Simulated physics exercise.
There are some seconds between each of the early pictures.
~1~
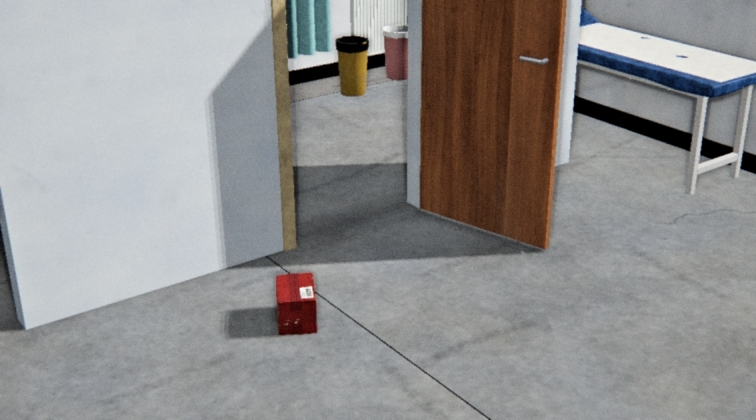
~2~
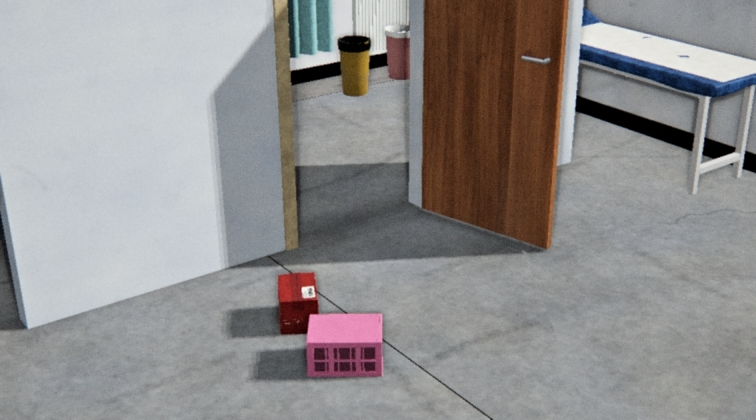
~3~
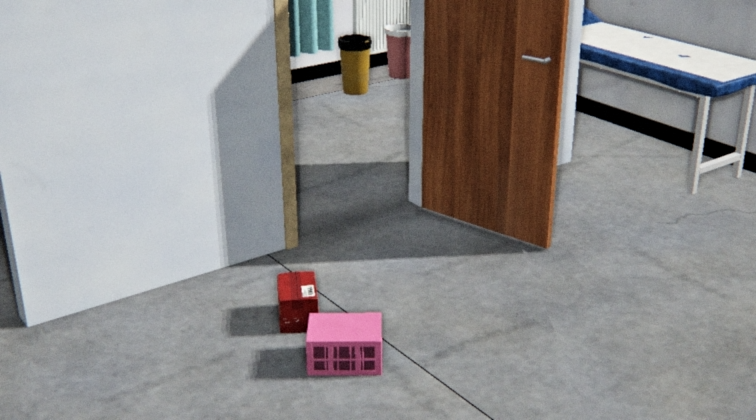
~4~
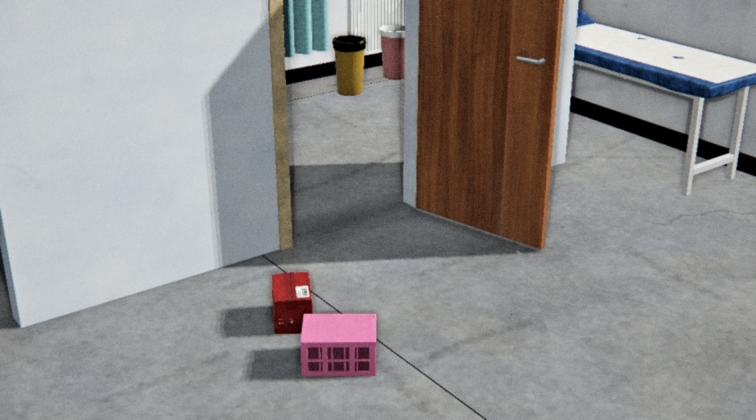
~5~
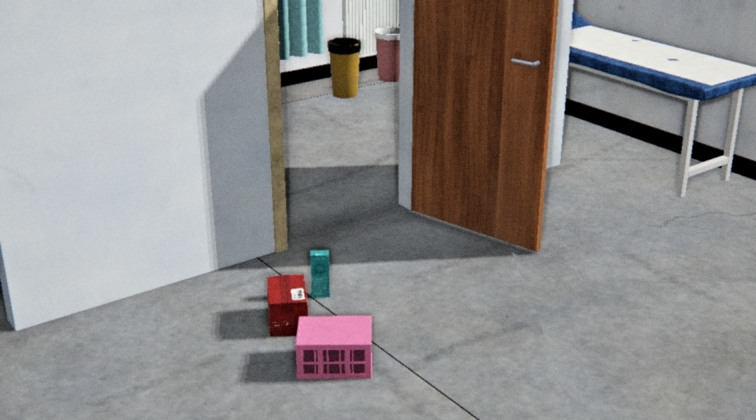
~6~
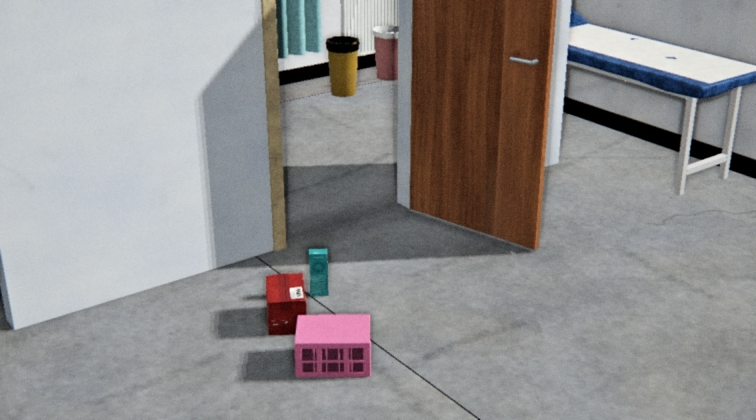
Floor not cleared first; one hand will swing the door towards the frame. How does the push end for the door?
The door ends up closed.
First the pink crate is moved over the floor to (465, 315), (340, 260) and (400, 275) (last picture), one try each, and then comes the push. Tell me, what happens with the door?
In order, the door swings completely to, is hindered, swings completely to.
Then, 1.00 s later than the last frame, door at 70°.
Then, 1.60 s later than the last frame, door at 33°.
When it is over, door at 0°; all 3 as before. End places, in pixels of the last picture, turquoise carton near (319, 273).
